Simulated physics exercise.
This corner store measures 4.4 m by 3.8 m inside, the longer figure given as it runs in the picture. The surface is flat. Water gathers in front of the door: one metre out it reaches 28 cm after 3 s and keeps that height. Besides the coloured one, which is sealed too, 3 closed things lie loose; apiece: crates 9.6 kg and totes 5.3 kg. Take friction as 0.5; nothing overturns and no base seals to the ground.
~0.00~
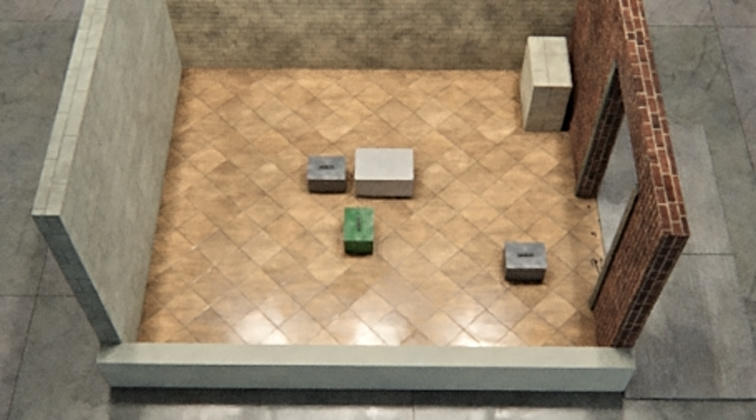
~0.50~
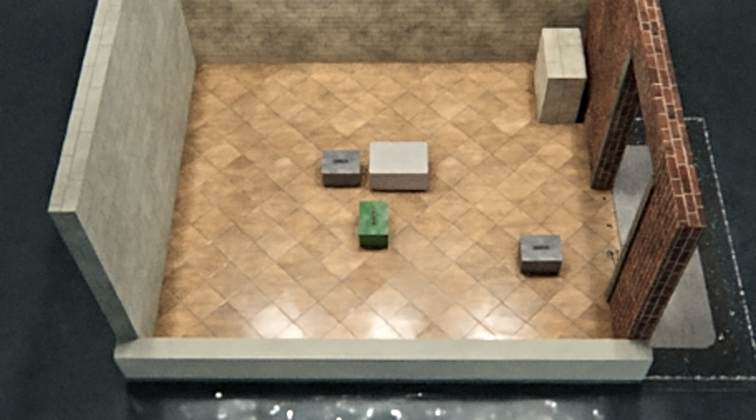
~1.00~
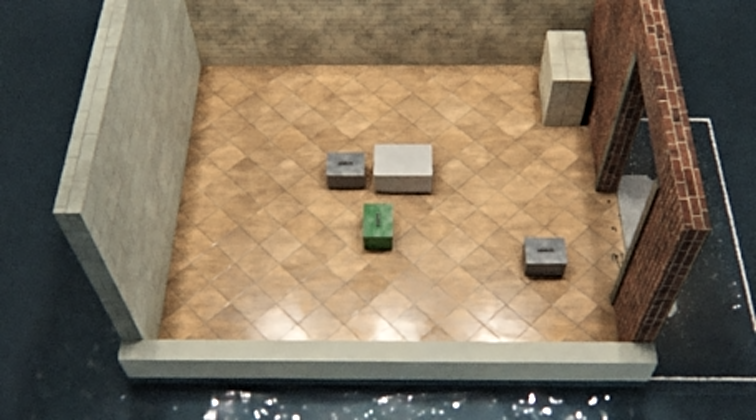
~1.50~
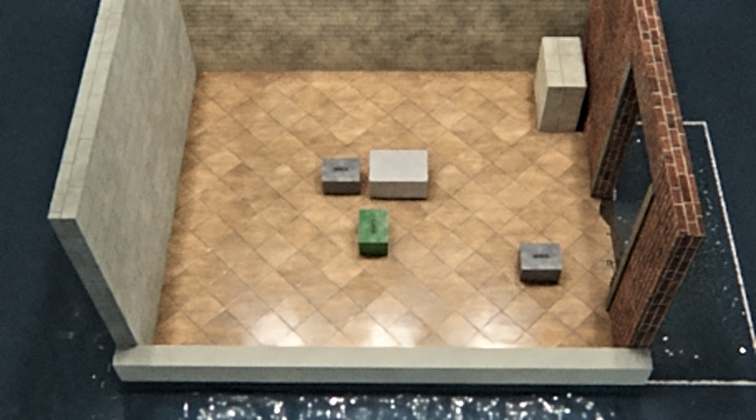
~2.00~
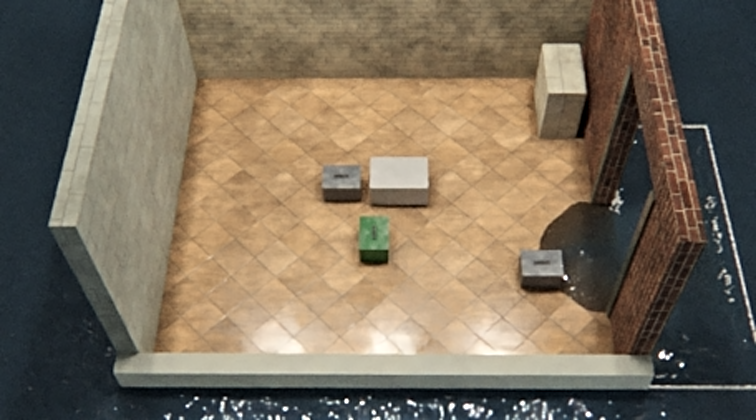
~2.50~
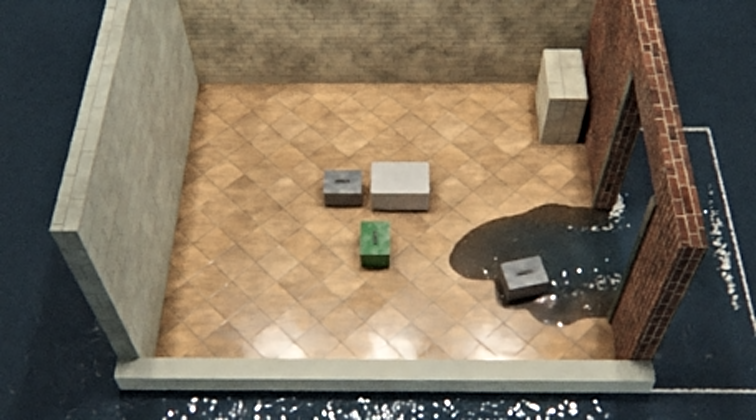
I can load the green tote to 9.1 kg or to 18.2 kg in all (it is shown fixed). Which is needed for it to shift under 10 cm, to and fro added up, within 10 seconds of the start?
I expect that neither load is enough.
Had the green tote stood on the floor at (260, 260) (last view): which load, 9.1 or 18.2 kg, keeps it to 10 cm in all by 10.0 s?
Neither holds.
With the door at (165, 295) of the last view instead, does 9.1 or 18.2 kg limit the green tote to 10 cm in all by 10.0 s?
Then neither load is enough.
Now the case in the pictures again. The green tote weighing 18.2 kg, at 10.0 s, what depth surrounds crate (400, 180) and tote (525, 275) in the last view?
About 14 and 16 cm.
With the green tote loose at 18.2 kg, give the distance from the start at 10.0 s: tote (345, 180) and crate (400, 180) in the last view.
In that order: 80 cm, 140 cm.
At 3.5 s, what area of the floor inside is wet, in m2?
About 6.0 m2.
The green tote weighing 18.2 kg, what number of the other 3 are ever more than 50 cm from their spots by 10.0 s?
3 of them.
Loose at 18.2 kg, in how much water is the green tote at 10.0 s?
About 15 cm.
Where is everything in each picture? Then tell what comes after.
In the first picture, the green tote at (359, 224) rests on the ground; water covers 0.0 m2; 0 of 4 have shifted.
In the second picture, the green tote at (374, 218), on the bottom; water covers 0.0 m2; 0 of 4 have shifted.
In the third picture, the green tote at (378, 220), on the bottom; 0.0 m2 under water; 0 of 4 have shifted.
In the fourth picture, the green tote at (373, 225) rests on the ground; water covers 0.0 m2; 0 of 4 have shifted.
In the fifth picture, the green tote at (374, 233) rests on the ground; 0.5 m2 under water; 0 of 4 have shifted.
In the sixth picture, the green tote at (375, 238), on the bottom; 1.4 m2 under water; 1 of 4 have shifted.
After 3.5 s the green tote would be 4 cm from its start with 9.1 kg and 0 cm from its start with 18.2 kg; 5 cm of water round it then.
After 4.5 s the green tote would be 77 cm from its start with 9.1 kg and 18 cm from its start with 18.2 kg; 6 cm of water round it then.
After 7.0 s the green tote would be 148 cm from its start with 9.1 kg and 28 cm from its start with 18.2 kg; 8 cm of water round it then.
After 10.0 s the green tote would be 177 cm from its start with 9.1 kg and 44 cm from its start with 18.2 kg; 15 cm of water round it then.
